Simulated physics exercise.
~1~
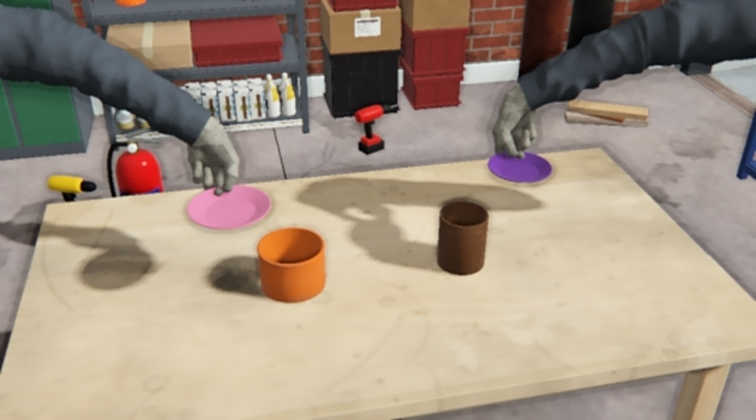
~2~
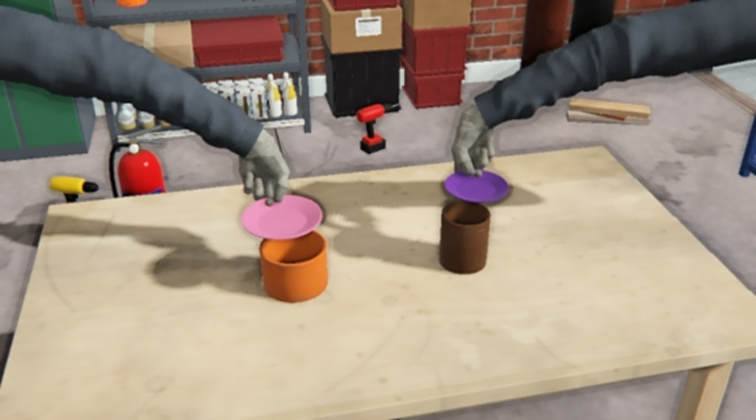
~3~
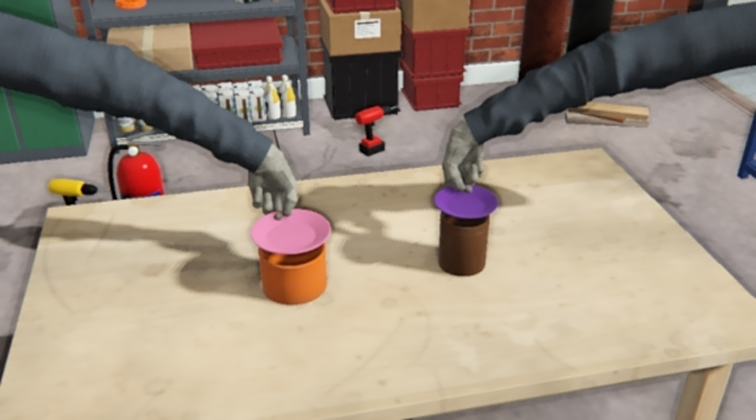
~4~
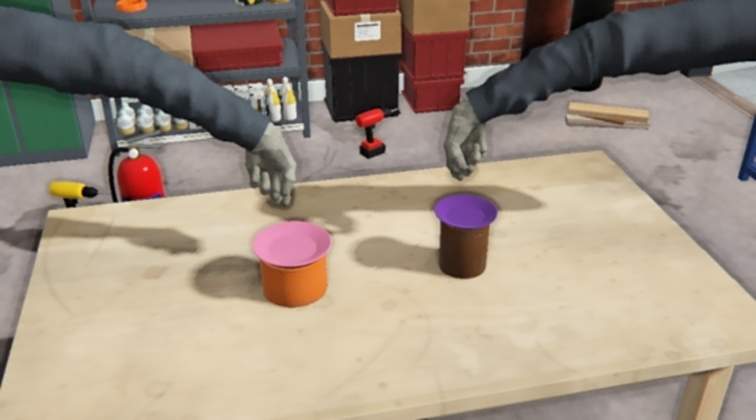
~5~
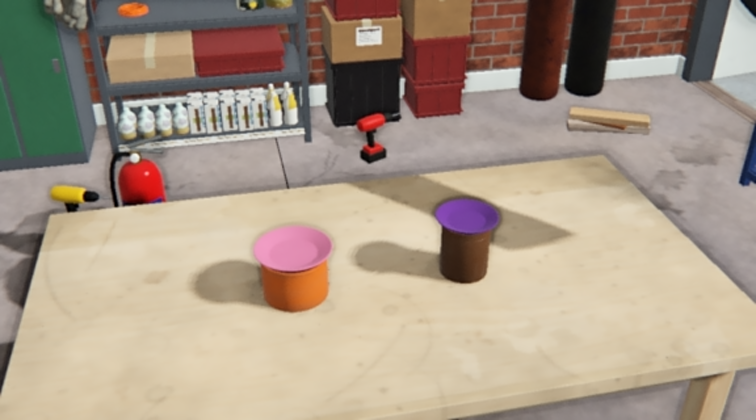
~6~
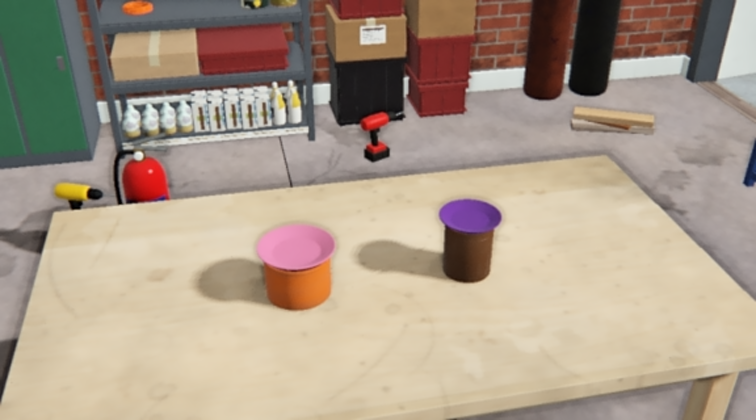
The video shows two gloved hands carrying a pink plate and a purple plate over an orange container and a brown cup on a wooden table, lowering them onto the openings, then letting go and withdrawing, leaving both plates resting on the rims.
